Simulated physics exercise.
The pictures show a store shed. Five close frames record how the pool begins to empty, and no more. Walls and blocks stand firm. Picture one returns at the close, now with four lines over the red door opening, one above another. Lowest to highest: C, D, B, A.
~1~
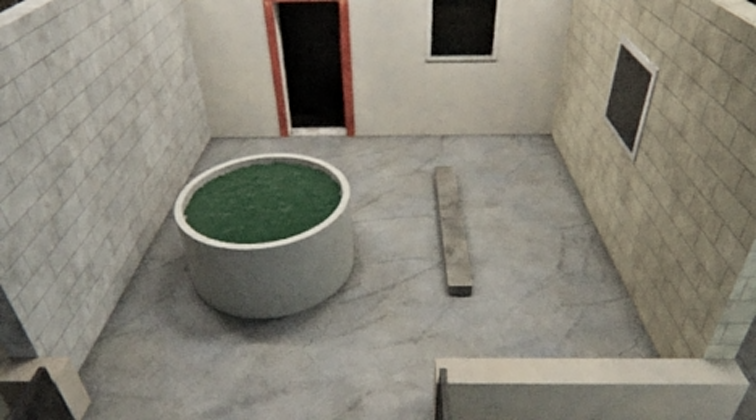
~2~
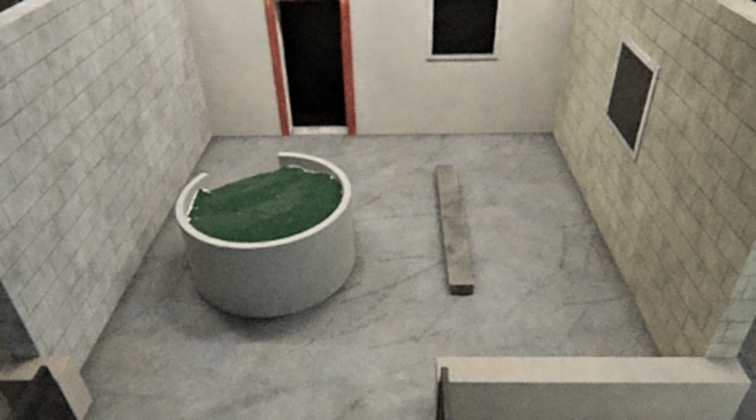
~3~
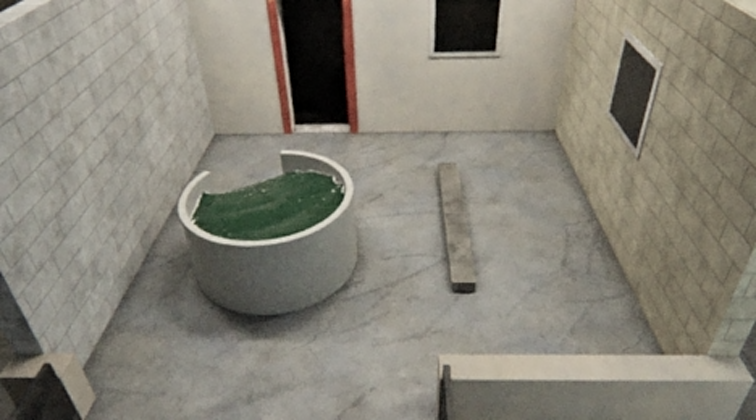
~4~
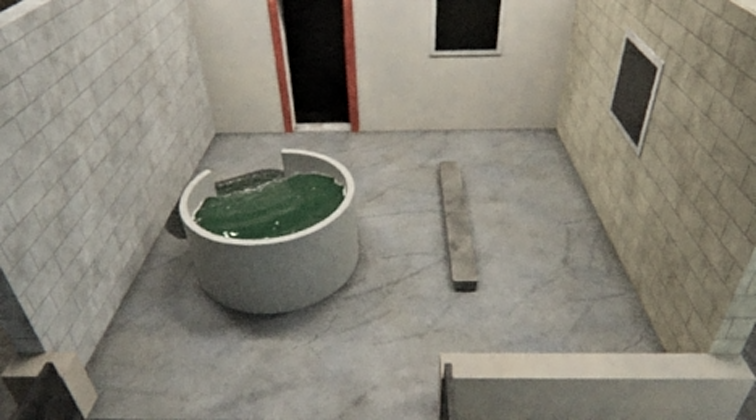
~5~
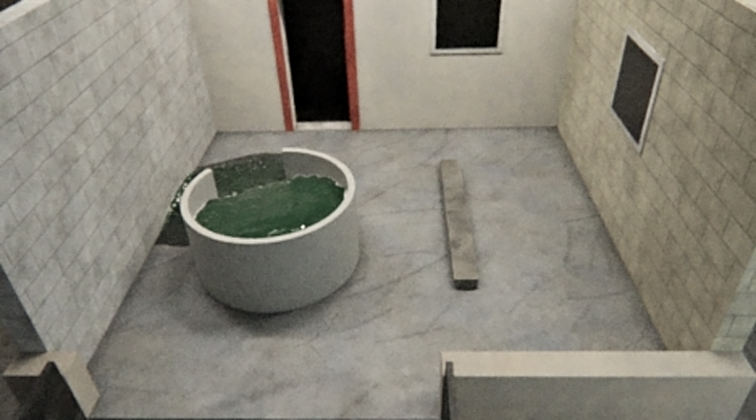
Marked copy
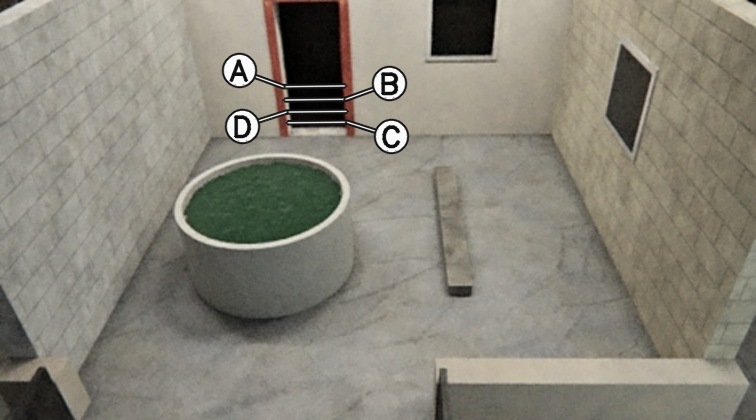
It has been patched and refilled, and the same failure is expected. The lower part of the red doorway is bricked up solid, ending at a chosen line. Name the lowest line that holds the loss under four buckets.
Take C.
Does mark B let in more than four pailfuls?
No.
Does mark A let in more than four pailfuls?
No, not at all.
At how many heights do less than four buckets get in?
All of them.
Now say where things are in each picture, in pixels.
Water in the pool at rest, its middle at (265, 202); foot of the red doorway at (318, 136); open gate at (249, 353).
Water covers 1 % of the ground, its front hidden from here.
Water covers 4 % of the ground, its front hidden from here.
Water covers 8 % of the ground and shows as far out as (180, 206).
Water covers 12 % of the ground and shows as far out as (195, 170).
On the marked copy, A at (314, 86); B at (315, 99); C at (317, 122); D at (316, 111); from the bottom up C, D, B, A.
For mark A, nothing gets over.
For mark B, nothing gets over.
For mark C, a splash gets over, under a bucket.
For mark D, nothing gets over.
